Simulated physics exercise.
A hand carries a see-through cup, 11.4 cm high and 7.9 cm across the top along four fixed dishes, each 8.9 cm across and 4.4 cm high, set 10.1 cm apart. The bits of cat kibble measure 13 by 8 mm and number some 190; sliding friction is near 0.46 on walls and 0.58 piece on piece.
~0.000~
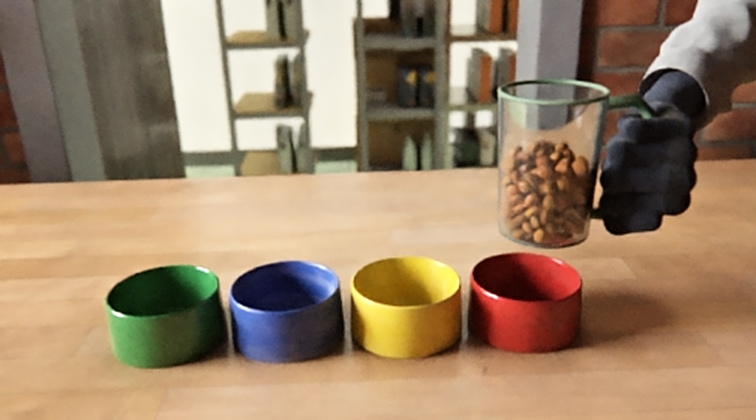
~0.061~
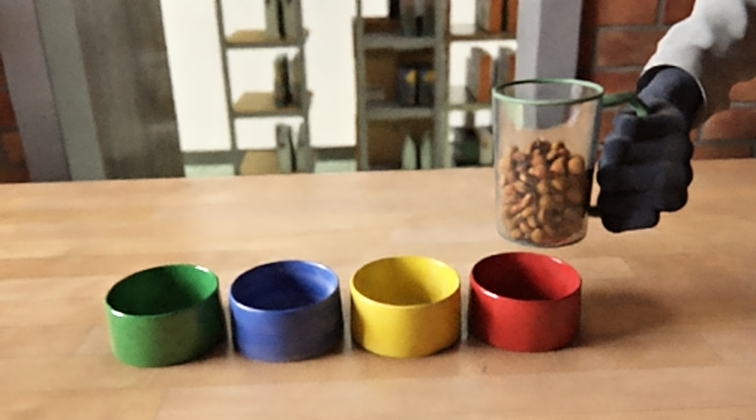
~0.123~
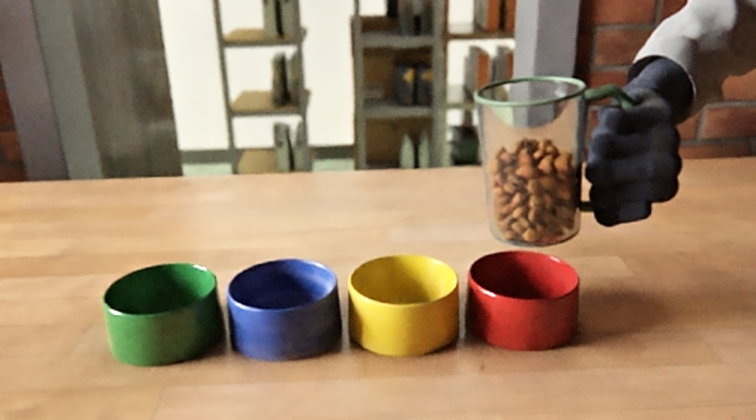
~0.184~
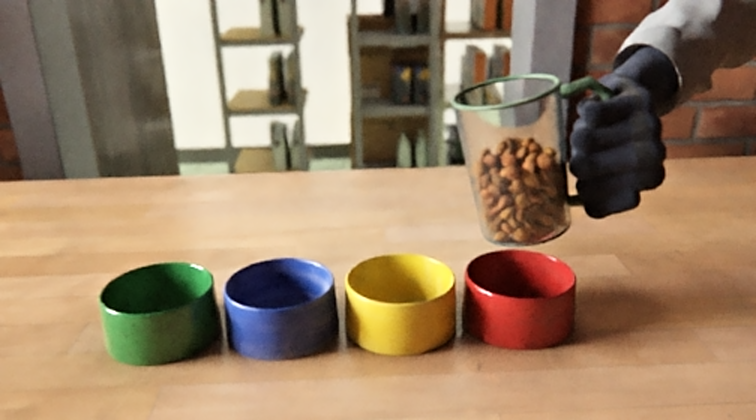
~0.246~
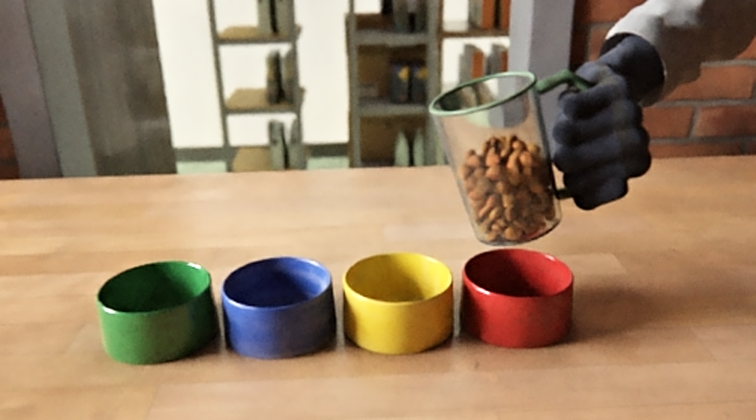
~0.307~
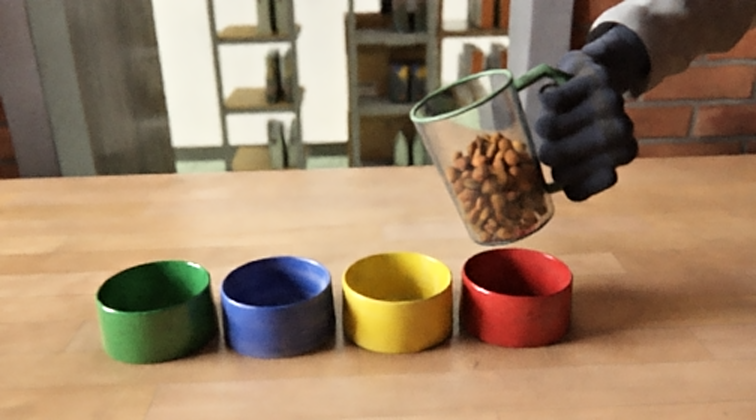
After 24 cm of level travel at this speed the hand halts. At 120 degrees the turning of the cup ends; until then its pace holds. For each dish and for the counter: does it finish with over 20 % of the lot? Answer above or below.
Red dish: Below; blue dish: Below; green dish: Above; yellow dish: Below; on the counter: Below.
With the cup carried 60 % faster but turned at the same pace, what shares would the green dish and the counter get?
Green 100; counter 0.
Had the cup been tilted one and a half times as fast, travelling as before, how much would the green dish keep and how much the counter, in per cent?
In that case green 30, counter 20.
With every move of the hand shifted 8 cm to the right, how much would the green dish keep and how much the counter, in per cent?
In that case green 0, counter 0.
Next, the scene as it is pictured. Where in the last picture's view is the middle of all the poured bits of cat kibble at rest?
At about (160, 305).
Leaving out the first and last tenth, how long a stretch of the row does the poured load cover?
Roughly 5 cm.
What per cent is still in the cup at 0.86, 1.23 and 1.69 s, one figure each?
In turn: 100, 100, 10.
After 0.86 s, tilt 74 degrees; cup holds 100 %.
After 1.23 s, tilt 108 degrees; cup holds 100 %.
After 1.69 s, tilt 120 degrees; cup holds 10 %, green 85 %.
In the end, at 2.3 s, red 0 %, blue 0 %, green 95 %, yellow 0 %, counter 5 %.
